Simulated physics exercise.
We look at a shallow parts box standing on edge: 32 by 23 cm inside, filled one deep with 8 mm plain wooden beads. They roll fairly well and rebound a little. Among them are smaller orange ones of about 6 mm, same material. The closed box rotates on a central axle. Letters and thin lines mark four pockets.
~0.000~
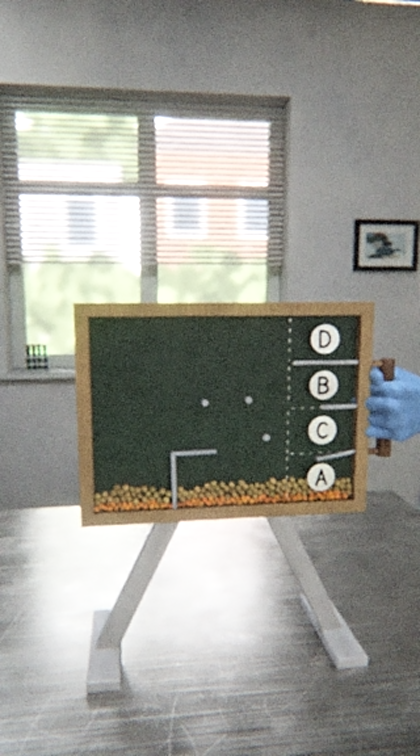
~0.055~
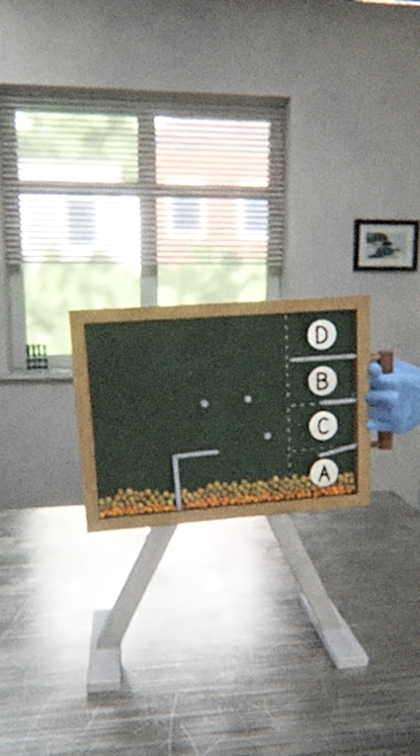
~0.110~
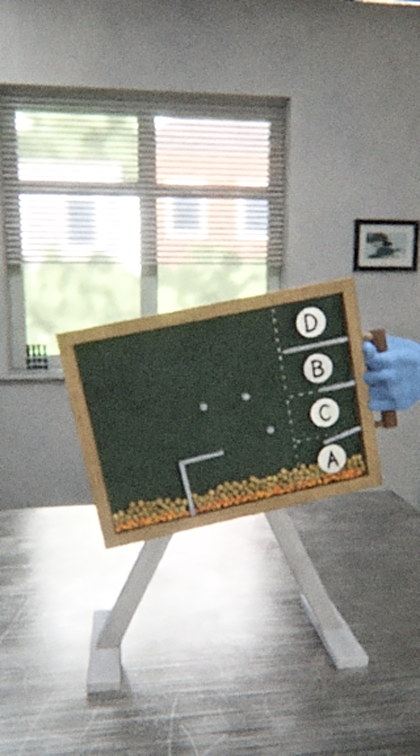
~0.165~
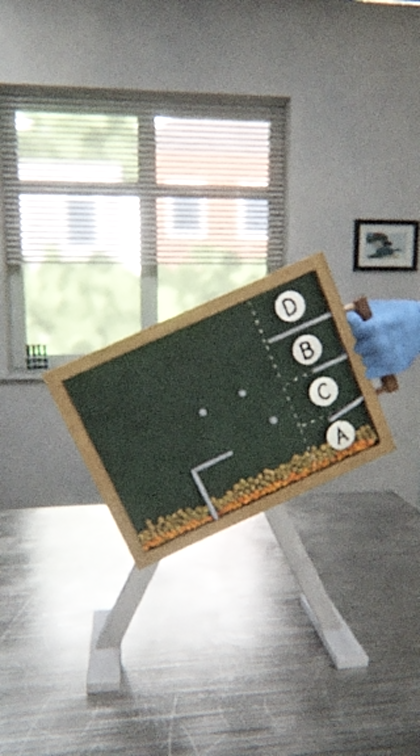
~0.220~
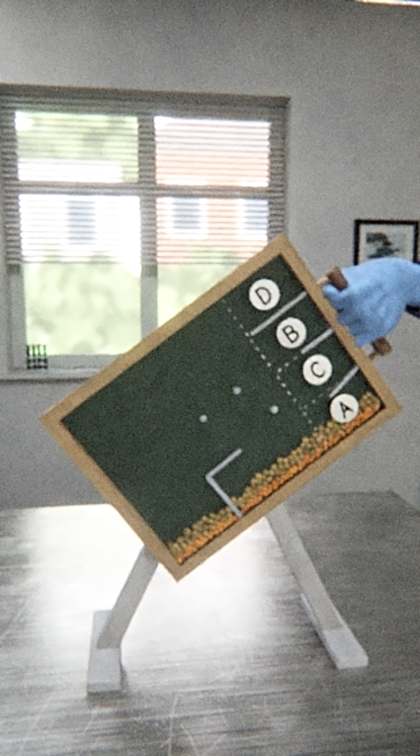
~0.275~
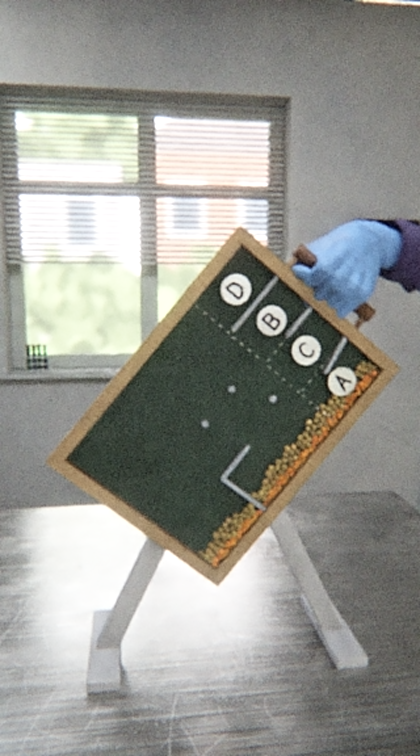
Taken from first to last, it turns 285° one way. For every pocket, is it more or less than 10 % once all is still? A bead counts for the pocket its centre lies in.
A more, B more, C more, D more than 10 %.
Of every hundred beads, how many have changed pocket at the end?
Some 100 per cent.
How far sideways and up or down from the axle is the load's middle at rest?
Some 5 cm right and 13 cm below.
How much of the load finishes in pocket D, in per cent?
Some 45 per cent.
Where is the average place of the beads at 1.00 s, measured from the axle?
About 2 cm right and 4 cm below.
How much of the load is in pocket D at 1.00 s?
Some 10 per cent.
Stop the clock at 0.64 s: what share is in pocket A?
Roughly 0 per cent.
After 0.64 s, it stands 139° anticlockwise; the beads' middle is 8 cm right of and level with the centre; nothing in the marked areas.
After 1.00 s, it has come round 227° anticlockwise; the beads' middle is 2 cm right of and 4 cm below the centre; B 10 %, C 5 %, D 10 %.
After 1.31 s, it has come round 285° anticlockwise; the beads' middle is 6 cm right of and 13 cm below the centre; A 20 %, B 15 %, C 20 %, D 45 %.
At rest by 2.2 s, it has come round 285° anticlockwise; A 20 %, B 15 %, C 20 %, D 45 %.
